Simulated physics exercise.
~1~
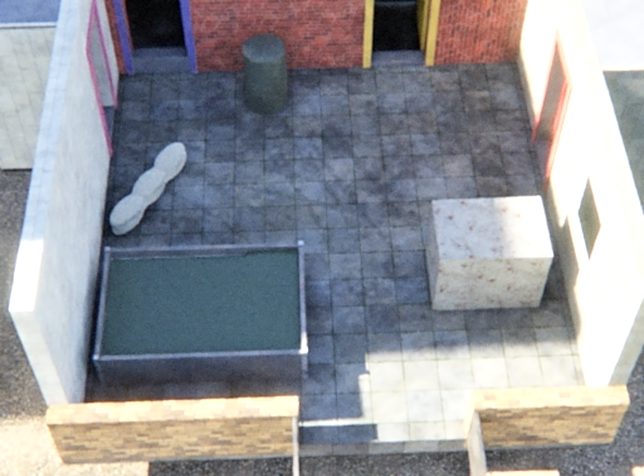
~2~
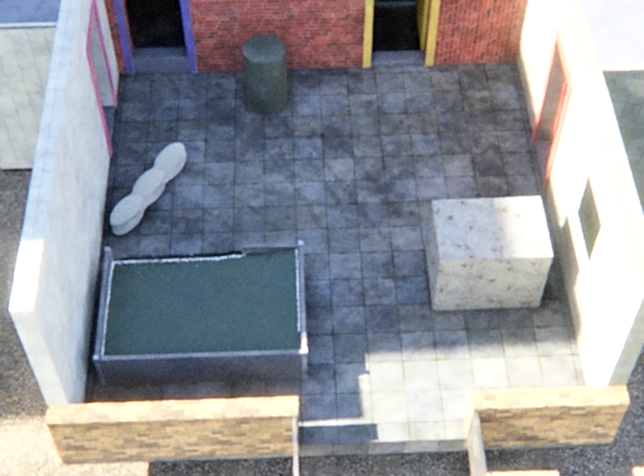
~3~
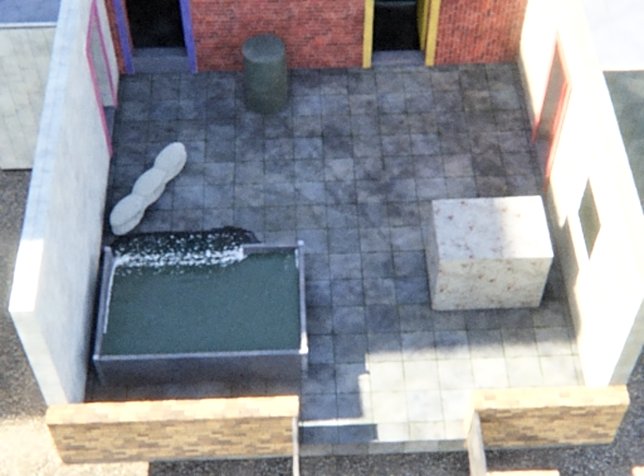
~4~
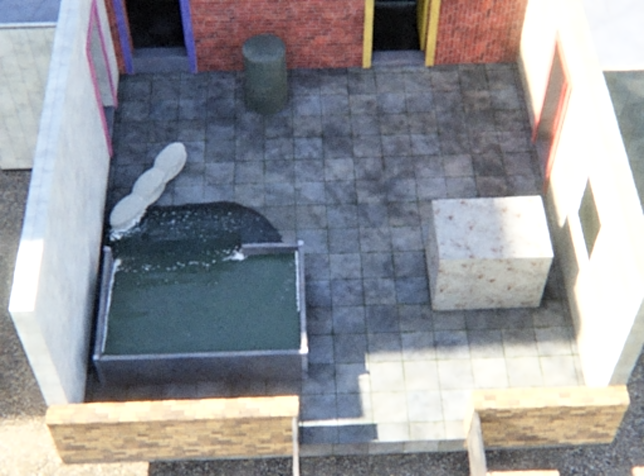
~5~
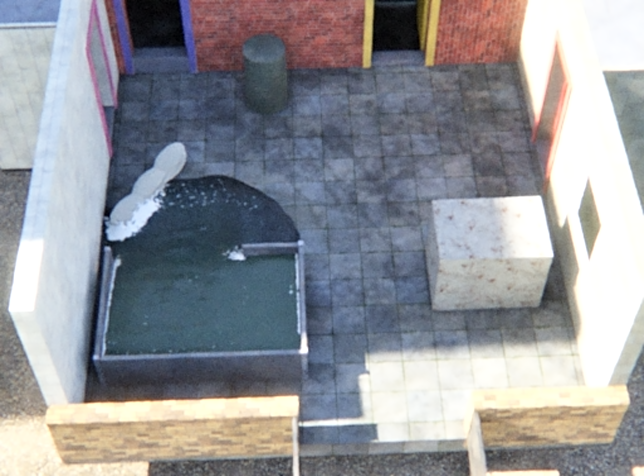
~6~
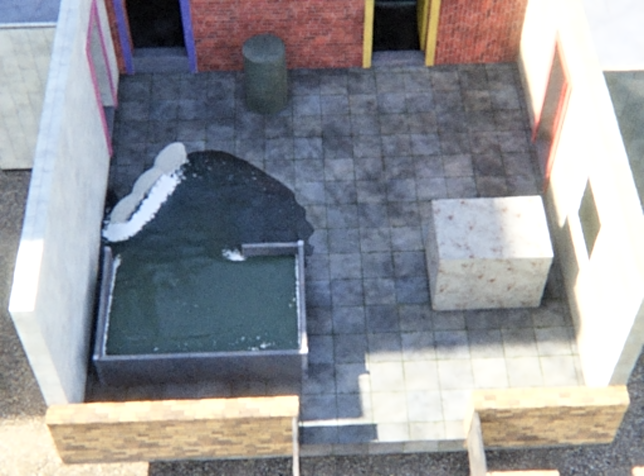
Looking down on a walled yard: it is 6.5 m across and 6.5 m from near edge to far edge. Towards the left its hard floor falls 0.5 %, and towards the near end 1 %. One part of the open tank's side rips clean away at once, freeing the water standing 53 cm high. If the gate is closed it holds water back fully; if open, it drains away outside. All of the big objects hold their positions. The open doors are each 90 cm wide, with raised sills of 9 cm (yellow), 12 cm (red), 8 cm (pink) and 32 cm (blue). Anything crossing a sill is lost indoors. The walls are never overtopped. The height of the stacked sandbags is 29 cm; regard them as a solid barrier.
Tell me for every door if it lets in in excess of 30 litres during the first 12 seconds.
My prediction: The yellow door will hold enough water back. The red door will hold enough water back. The pink door will hold enough water back. The blue door will hold enough water back.
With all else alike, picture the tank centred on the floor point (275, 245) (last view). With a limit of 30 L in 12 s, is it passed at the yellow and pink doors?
Well, yellow ends up inside the mark and pink ends up beyond the mark.
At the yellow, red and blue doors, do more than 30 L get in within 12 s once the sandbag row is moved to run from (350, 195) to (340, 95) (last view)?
Then the yellow door is short of it, the red door short of it, the blue door short of it.
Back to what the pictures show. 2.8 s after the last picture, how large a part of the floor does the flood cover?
Near 55 per cent is wet.
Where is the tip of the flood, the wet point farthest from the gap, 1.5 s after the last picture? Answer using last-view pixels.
Point: Roughly (341, 67).
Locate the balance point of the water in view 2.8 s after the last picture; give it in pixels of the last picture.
Around (238, 204).
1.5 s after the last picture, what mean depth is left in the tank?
Mean depth: Some 24 cm.
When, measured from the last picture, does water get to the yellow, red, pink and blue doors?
Yellow = 1.8 s, red = 3.6 s, pink = 0.7 s, blue = 1.0 s.
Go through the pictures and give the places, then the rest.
In the first frame, still water, 53 cm deep, in the open tank at (203, 302).
In the second frame, the front is at a hidden place, 1.0 m from the gap on the open tank's far side; 0.4 m2 of floor is under water; 53 cm left at the back of the open tank.
In the third frame, water pours out on the open tank's far side and has run 1.1 m, to a hidden place; typically 10 cm deep outside, 53 cm at the open tank's back.
In the fourth frame, the front is at (249, 214), 1.4 m from the gap on the open tank's far side; 2.4 m2 of floor is under water; 53 cm left at the back of the open tank.
In the fifth frame, water pours out on the open tank's far side and has run 1.8 m, to (233, 183); typically 8 cm deep outside, 50 cm at the open tank's back.
In the sixth frame, water pours out on the open tank's far side and has run 2.3 m, to (221, 156); typically 8 cm deep outside, 46 cm at the open tank's back.
Then, 0.7 s after the last picture water covers 25 % of the floor and is deepest (40 cm) near (141, 221); yellow door not reached, red door not reached, pink door 1 cm at the sill, 0 L in, blue door not reached.
Then, 1.5 s after the last picture water covers 35 % of the floor and is deepest (31 cm) near (127, 241); yellow door not reached, red door not reached, pink door 2 cm at the sill, 0 L in, blue door 8 cm at the sill, 0 L in.
Then, 2.8 s after the last picture water covers 55 % of the floor and is deepest (24 cm) near (81, 435); yellow door 11 cm at the sill, 5 L in, red door not reached, pink door 6 cm at the sill, 0 L in, blue door 13 cm at the sill, 0 L in.
Then, 6.3 s after the last picture water covers 80 % of the floor and is deepest (16 cm) near (593, 416); yellow door 9 cm at the sill, 8 L in, red door 9 cm at the sill, 0 L in, pink door 8 cm at the sill, 5 L in, blue door 5 cm at the sill, 0 L in.
Then, 11.3 s after the last picture water covers 95 % of the floor and is deepest (12 cm) near (296, 427); yellow door 2 cm at the sill, 9 L in, red door 6 cm at the sill, 0 L in, pink door 6 cm at the sill, 6 L in, blue door 4 cm at the sill, 0 L in.
